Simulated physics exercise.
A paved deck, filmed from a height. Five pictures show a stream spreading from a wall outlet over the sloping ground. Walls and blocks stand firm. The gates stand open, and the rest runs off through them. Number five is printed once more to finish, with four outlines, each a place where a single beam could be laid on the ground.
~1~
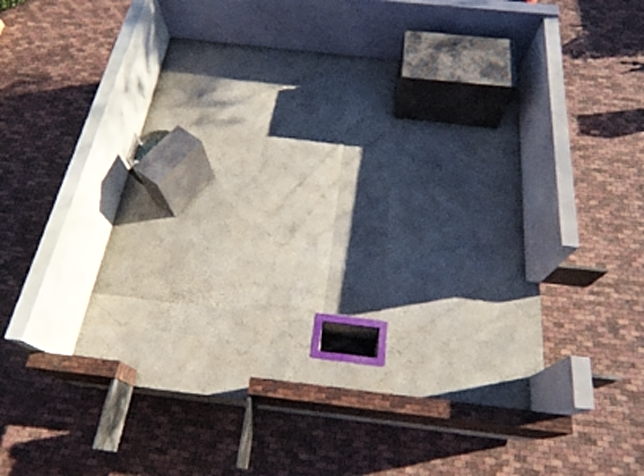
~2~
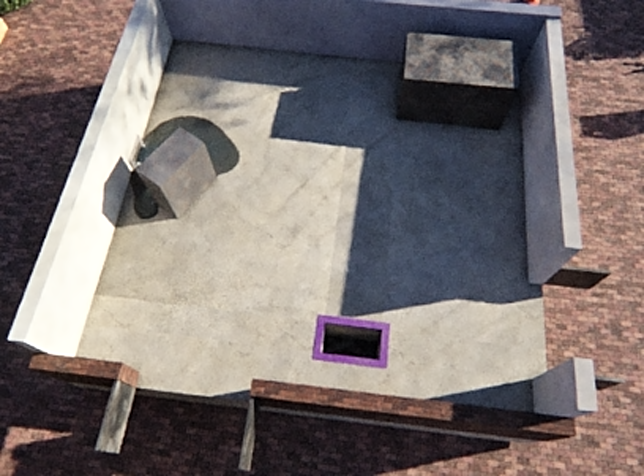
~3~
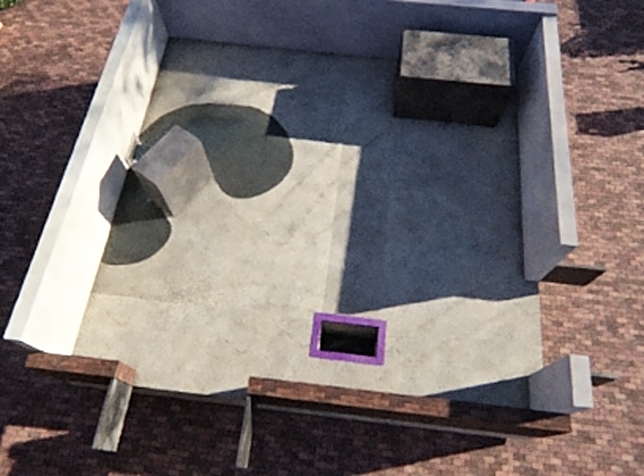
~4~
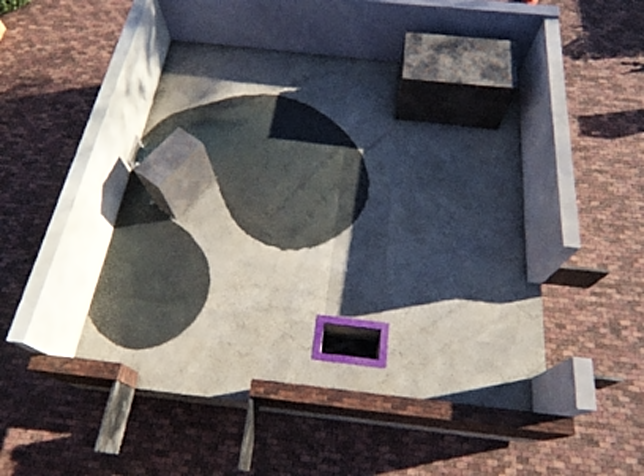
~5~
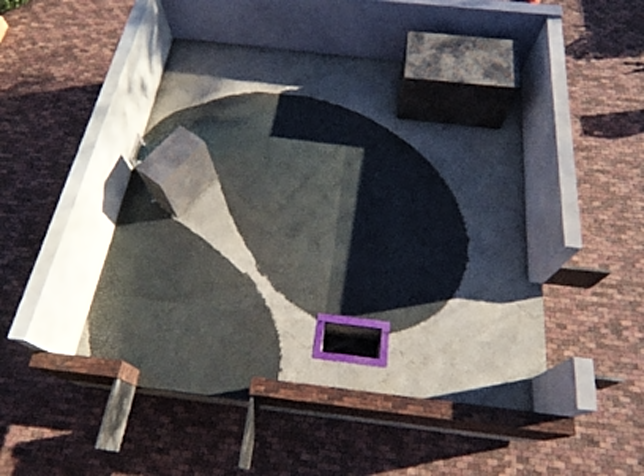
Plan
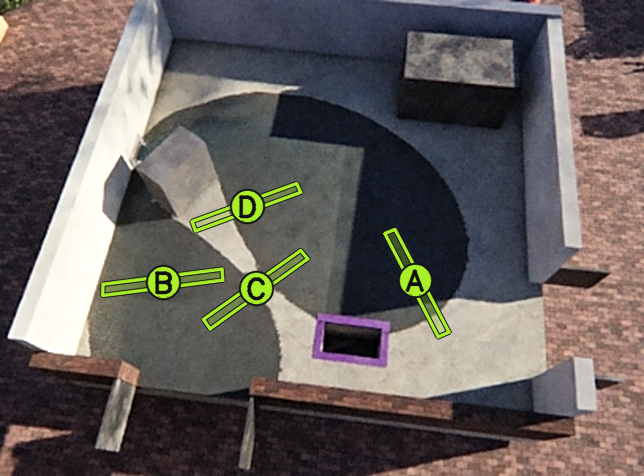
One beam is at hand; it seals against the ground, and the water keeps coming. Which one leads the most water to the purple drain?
Go for B.
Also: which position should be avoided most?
It is D.
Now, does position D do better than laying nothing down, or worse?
It is worse.
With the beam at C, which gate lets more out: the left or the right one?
More leaves on the right.
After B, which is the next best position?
A it is.
In lime, A from (389, 231) to (443, 334); B from (102, 289) to (222, 274); C from (206, 324) to (304, 254); D from (193, 226) to (298, 187).
For position A, about 15 % of the stream goes into the purple drain, about 85 % out by the gates.
For position B, about 25 % of the stream goes into the purple drain, about 75 % out by the gates.
For position C, about 8 % of the stream goes into the purple drain, about 92 % out by the gates.
For position D, about 4 % of the stream goes into the purple drain, about 95 % out by the gates.
